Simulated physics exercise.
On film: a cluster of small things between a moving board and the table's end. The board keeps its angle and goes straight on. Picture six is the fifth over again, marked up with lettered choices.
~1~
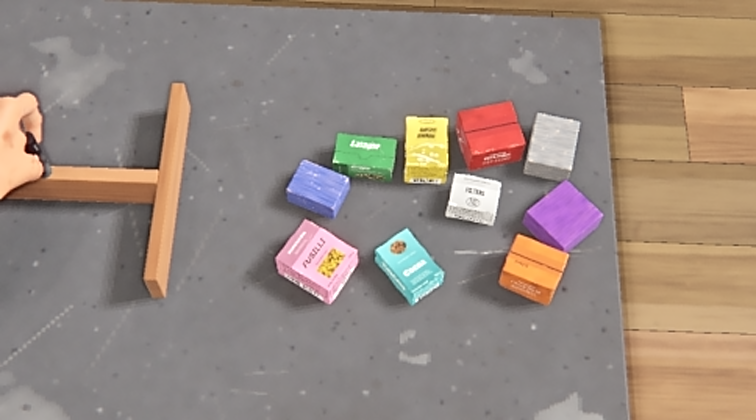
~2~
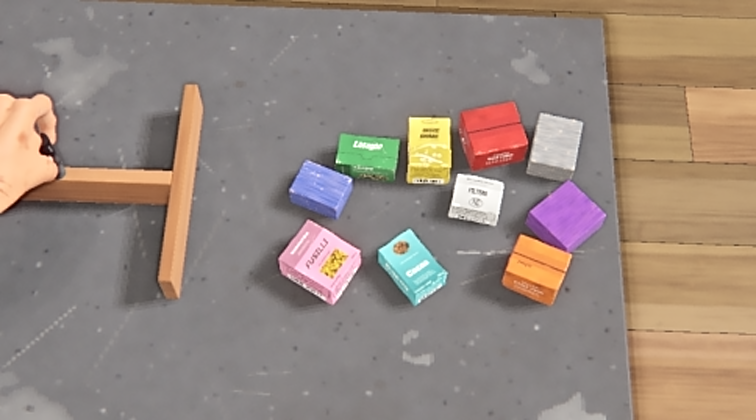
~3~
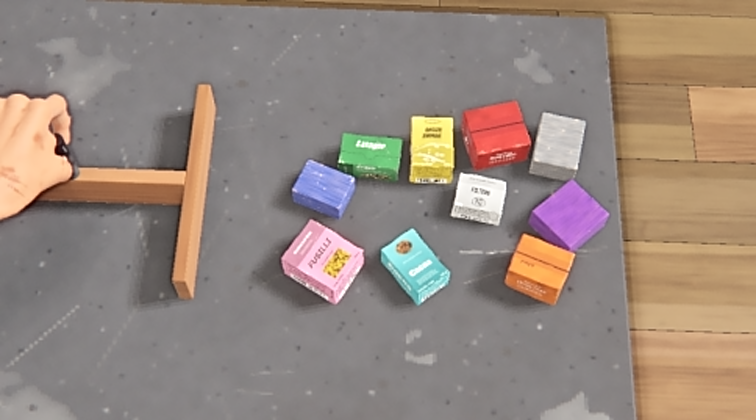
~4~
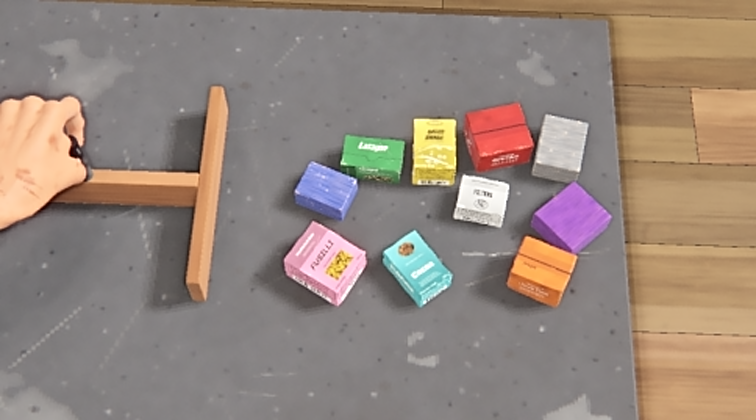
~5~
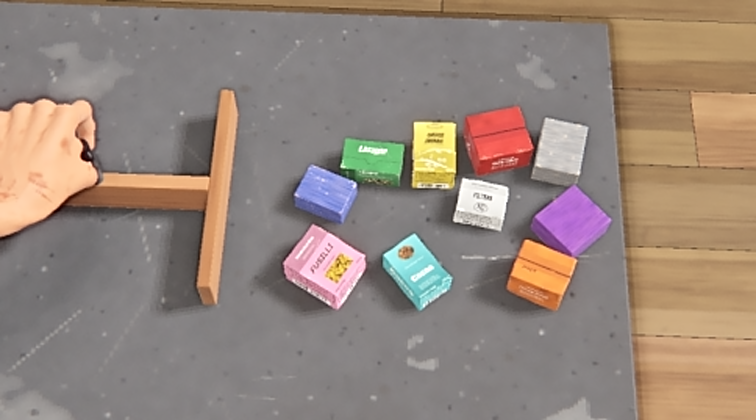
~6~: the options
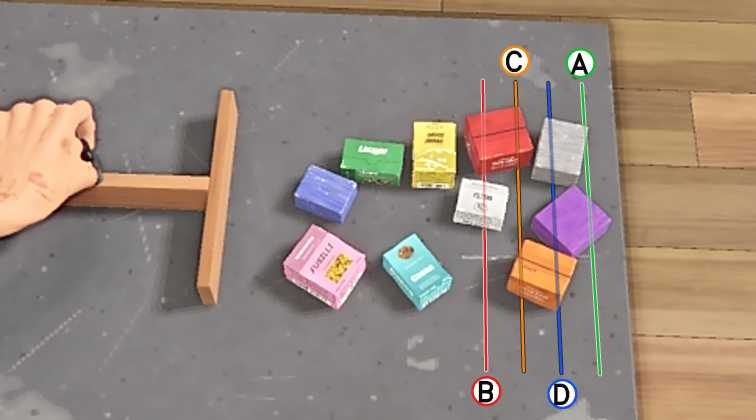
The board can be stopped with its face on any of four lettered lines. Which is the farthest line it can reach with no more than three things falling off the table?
Line B.
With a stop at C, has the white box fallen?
By then, no.
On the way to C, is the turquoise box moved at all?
By then, yes.
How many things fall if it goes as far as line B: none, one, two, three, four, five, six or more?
One.
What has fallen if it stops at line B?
The grey block goes over.
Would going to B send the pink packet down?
No.
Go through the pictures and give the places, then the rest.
In the first frame, red box (490, 136); yellow box (426, 151); white box (473, 200).
In the second frame, board (178, 178); grey block (554, 148).
In the third frame, board (192, 178); turquoise box (415, 267).
In the fourth frame, board (205, 180); green packet (373, 160).
In the fifth frame, board (216, 183); blue block (326, 195); red box (498, 141); yellow box (434, 156).
On the marked copy, A at (590, 219); B at (484, 215); C at (519, 217); D at (554, 218).
Following B. Soon after the start, board (312, 187); turquoise box (423, 271); pink packet (355, 264).
Later, board (408, 190); grey block (595, 155); orange box (551, 274).
In the end, board (483, 193); grey block over the edge; purple block (620, 221); one fallen.
As for the rest, A drops seven; C drops four; D drops seven.
